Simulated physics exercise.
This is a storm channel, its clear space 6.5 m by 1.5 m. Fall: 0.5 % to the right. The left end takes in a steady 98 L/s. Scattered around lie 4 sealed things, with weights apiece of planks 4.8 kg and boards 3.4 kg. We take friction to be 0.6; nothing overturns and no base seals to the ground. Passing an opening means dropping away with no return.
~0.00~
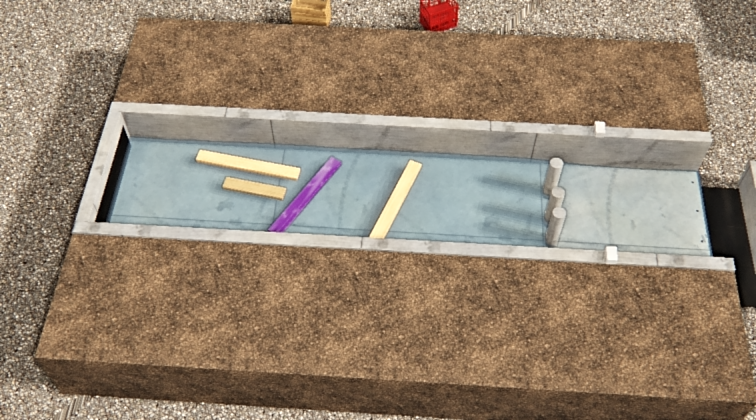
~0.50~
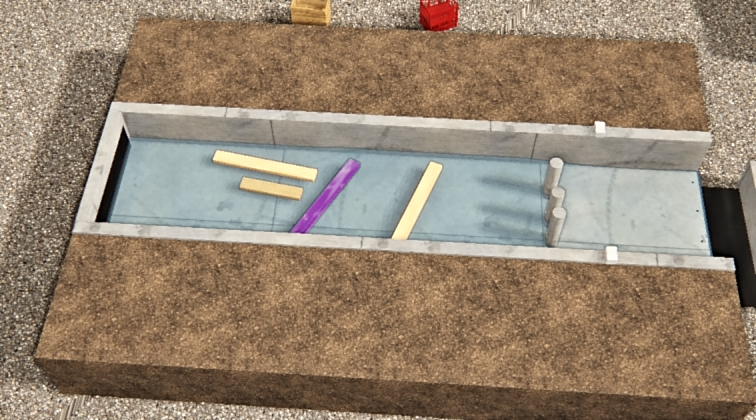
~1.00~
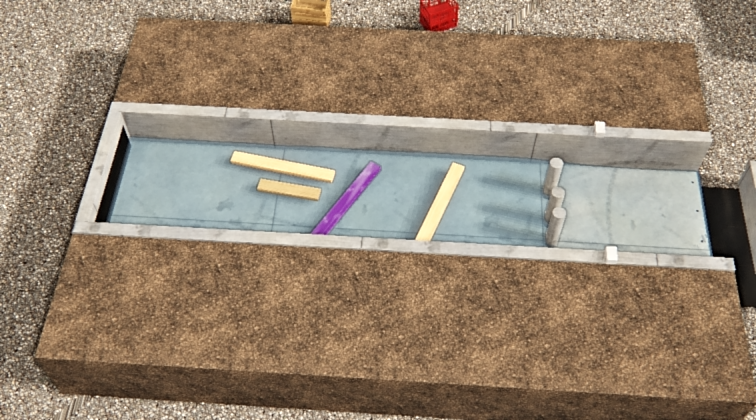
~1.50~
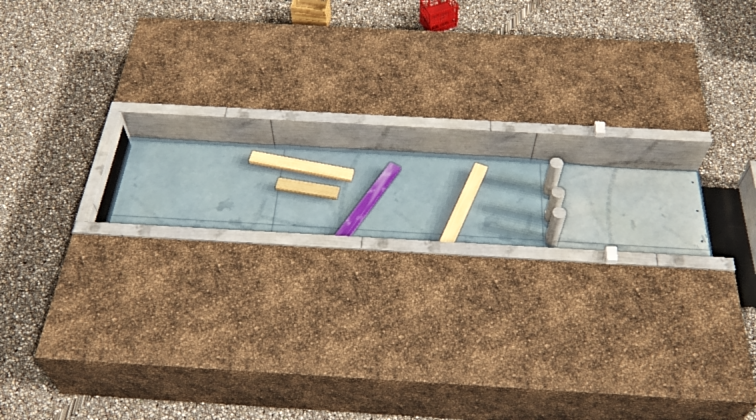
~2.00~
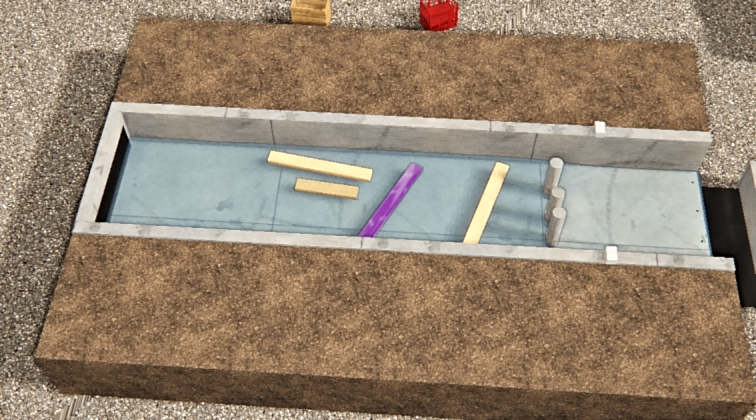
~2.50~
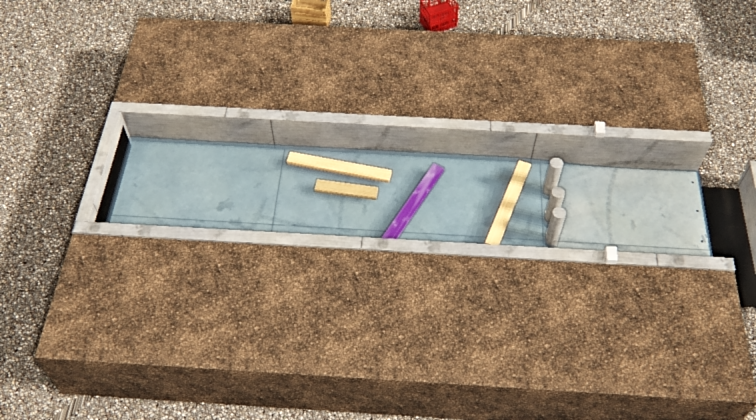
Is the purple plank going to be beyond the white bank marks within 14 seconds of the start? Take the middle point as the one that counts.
Oh, that one doesn't get there.
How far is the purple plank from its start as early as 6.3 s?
About 250 cm out of place.
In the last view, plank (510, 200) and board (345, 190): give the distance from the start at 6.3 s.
The one named first has moved 150 cm, the other 250 cm.
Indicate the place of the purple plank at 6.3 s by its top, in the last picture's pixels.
Position estimate: Close to (518, 194).
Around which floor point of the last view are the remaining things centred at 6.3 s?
I'd say about (497, 195) in the last view.
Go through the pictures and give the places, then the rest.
The purple plank at (306, 195) floats; about 1070 L in view; 0 of 4 have shifted, in the first frame.
The purple plank at (326, 198), afloat, 23 cm from its start; 13 cm deep round most things; 4 of 4 have shifted, in the second frame.
The purple plank at (346, 200) floats, 46 cm from its start; about 1070 L in view; 4 of 4 have shifted, in the third frame.
The purple plank at (368, 202), afloat, 70 cm from its start; about 1070 L in view; 4 of 4 have shifted, in the fourth frame.
The purple plank at (390, 202) floats, 95 cm from its start; 13 cm deep round most things; 4 of 4 have shifted, in the fifth frame.
The purple plank at (413, 203) floats, 120 cm from its start; 13 cm deep round most things; 4 of 4 have shifted, in the sixth frame.
After 3.5 s the purple plank is near (459, 203), 1.7 m from its start, afloat; 0 of 4 are over the mark; 4 afloat.
After 6.3 s the purple plank is near (518, 194), 2.4 m from its start, afloat; 0 of 4 are over the mark; 4 afloat.
After 10.0 s the purple plank is near (519, 195), 2.4 m from its start, afloat; 0 of 4 are over the mark; 4 afloat.
After 14.0 s the purple plank is near (519, 195), 2.4 m from its start, afloat; 0 of 4 are over the mark; 4 afloat.
